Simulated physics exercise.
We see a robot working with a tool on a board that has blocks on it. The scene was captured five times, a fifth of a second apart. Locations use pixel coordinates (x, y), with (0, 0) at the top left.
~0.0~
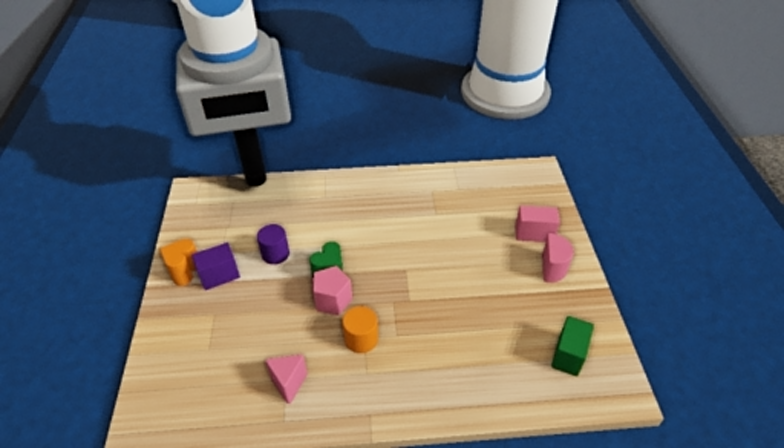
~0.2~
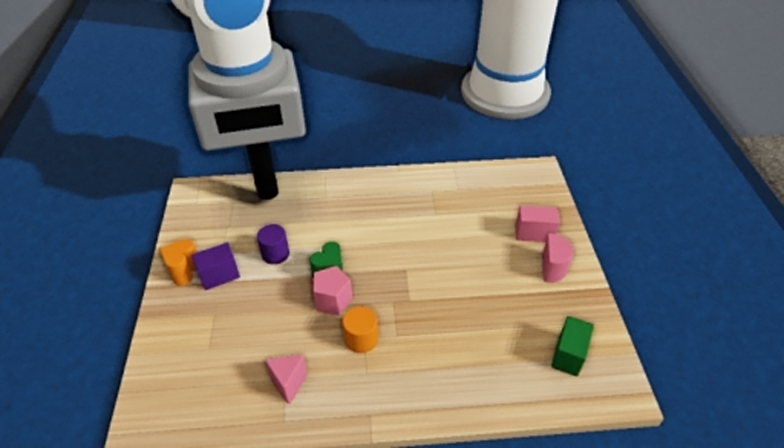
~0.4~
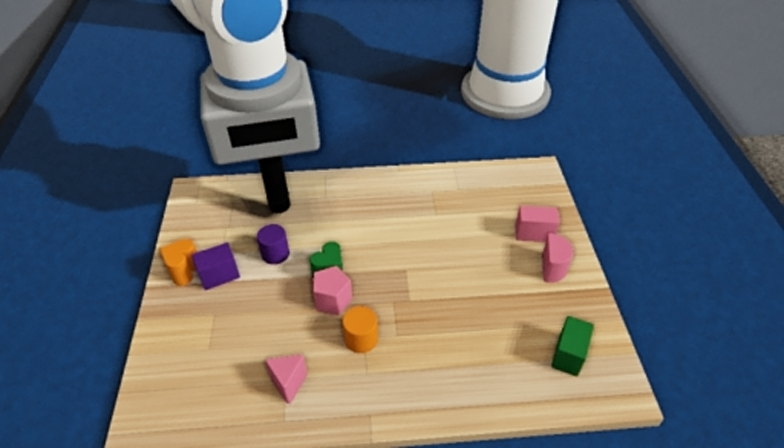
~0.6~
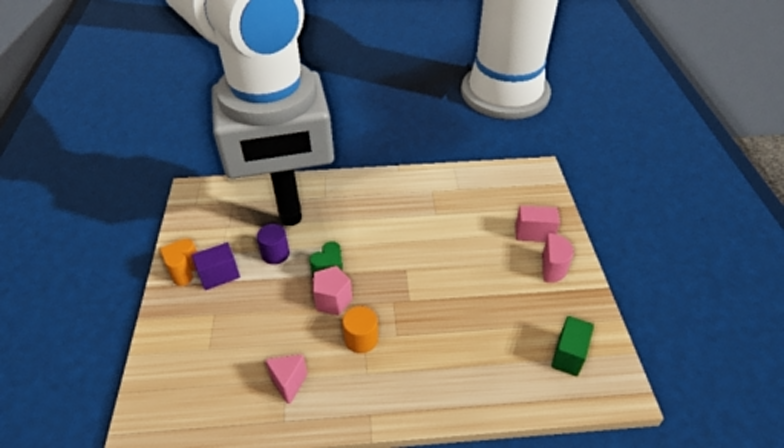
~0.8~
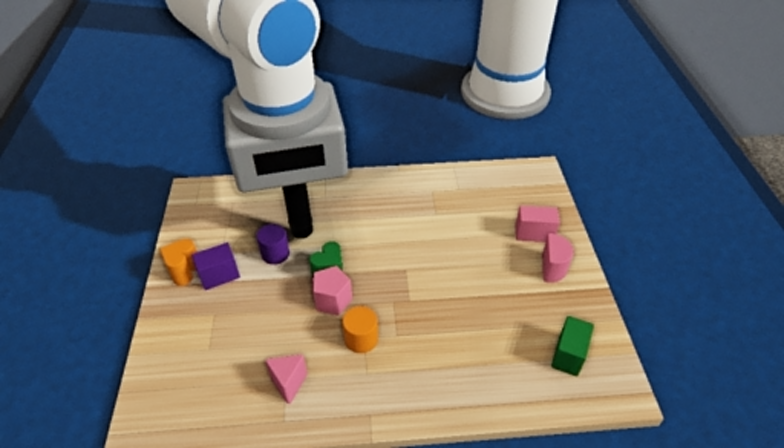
At the start, a robot arm holds a black tool at the back edge of a wooden board scattered with orange, purple, pink and green blocks. The arm moves the tool steadily forward and slightly right, passing behind the purple cylinder to a spot just right of it, while the blocks stay still.
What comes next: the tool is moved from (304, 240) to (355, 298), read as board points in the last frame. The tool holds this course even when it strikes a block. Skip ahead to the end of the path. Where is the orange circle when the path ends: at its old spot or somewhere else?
Put simply, it goes somewhere else.
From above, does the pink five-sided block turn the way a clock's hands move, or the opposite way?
From above, it turns clockwise.
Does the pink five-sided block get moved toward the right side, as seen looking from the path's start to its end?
My answer is yes.
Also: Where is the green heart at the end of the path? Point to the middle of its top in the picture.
The green heart ends near (368, 294).
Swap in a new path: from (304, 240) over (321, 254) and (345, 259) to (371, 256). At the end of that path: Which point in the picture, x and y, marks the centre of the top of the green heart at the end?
The answer is (344, 259).
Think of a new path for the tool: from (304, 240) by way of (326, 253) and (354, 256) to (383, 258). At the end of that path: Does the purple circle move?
No, it doesn't check out.
What follows on the original path. One third of the way, tool (319, 250); nothing pushed yet.
Two thirds of the way, tool (336, 269); green heart (349, 272); pink five-sided block (336, 297), turned 40° clockwise.
At the end, tool (354, 289); purple circle in place; green heart (368, 294), turned 10° clockwise; pink five-sided block (335, 310), turned 65° clockwise; orange circle (363, 329).
